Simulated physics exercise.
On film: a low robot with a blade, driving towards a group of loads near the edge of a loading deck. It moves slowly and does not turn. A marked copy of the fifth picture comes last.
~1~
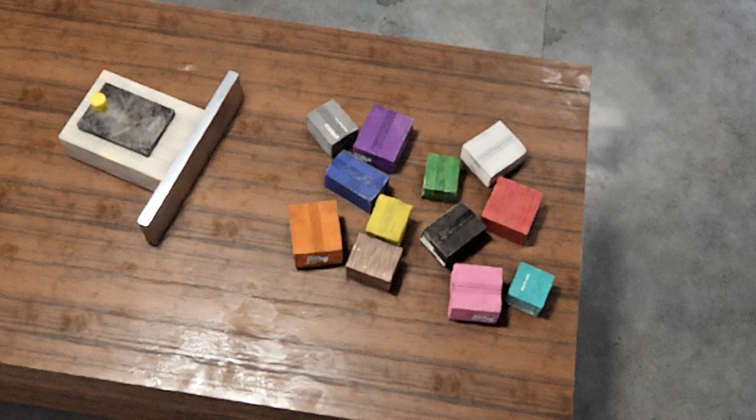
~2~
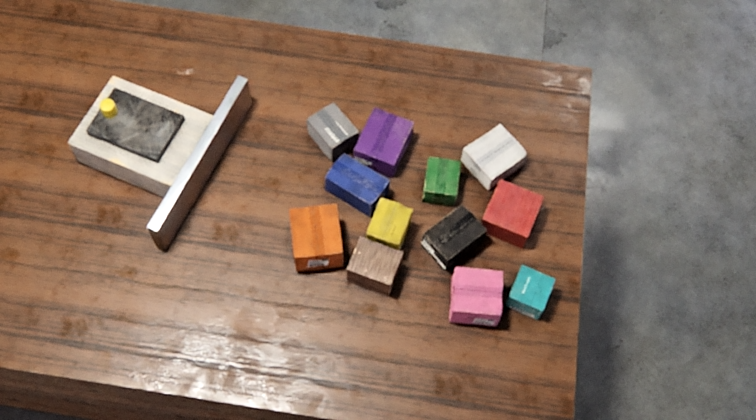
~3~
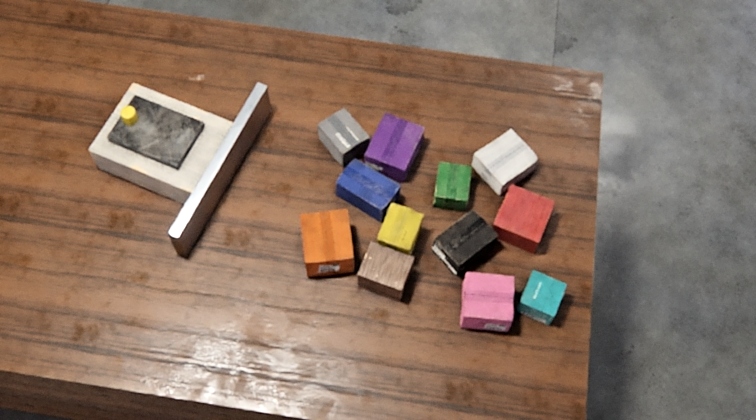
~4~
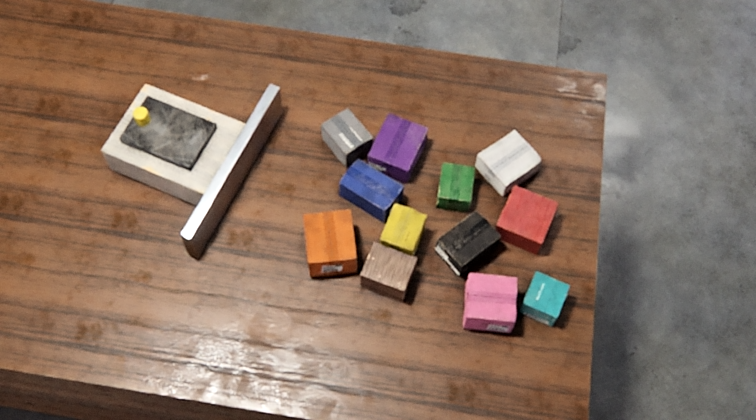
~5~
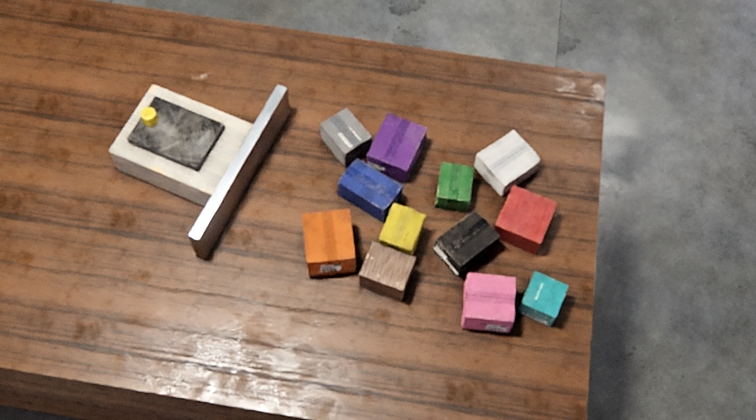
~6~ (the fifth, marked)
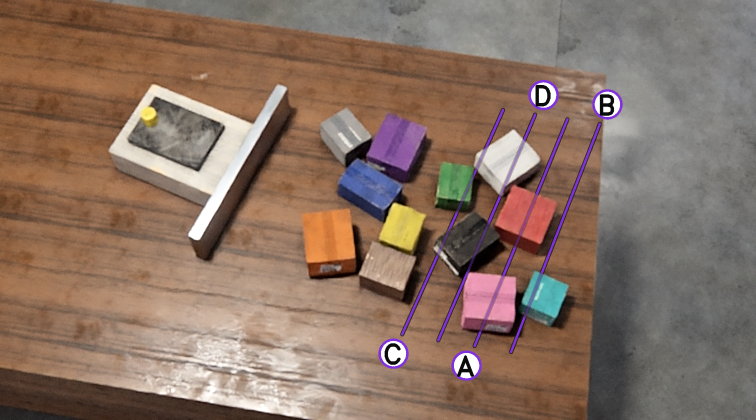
A brown wooden table, seen from above at an angle with grey floor beyond its right edge, holds a pale, wheelless-looking block device with a dark top, yellow knob and long upright blade on the left. To its right sit scattered grey, purple, blue, green, white, red, yellow, orange, brown, black, pink and turquoise blocks. The device slides slowly rightward without turning, while the blocks stay put and the view shifts slightly.
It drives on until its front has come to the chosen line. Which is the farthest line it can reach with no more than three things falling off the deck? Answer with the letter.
Up to line D.
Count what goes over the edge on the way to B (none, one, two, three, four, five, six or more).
In all, six or more.
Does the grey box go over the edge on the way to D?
No.
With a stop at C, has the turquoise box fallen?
By then, no.
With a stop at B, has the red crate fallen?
By then, yes.
On the marked copy, A at (524, 226); B at (558, 231); C at (456, 215); D at (490, 221).
With D. Early on, robot (270, 148); grey box (382, 150); purple parcel (420, 156).
Further on, robot (359, 162); red crate (562, 229); turquoise box (553, 302).
At the end, robot (430, 172); red crate over the edge; turquoise box over the edge; three fallen.
As for the rest, A drops six; B drops nine; C is within the limit but short.
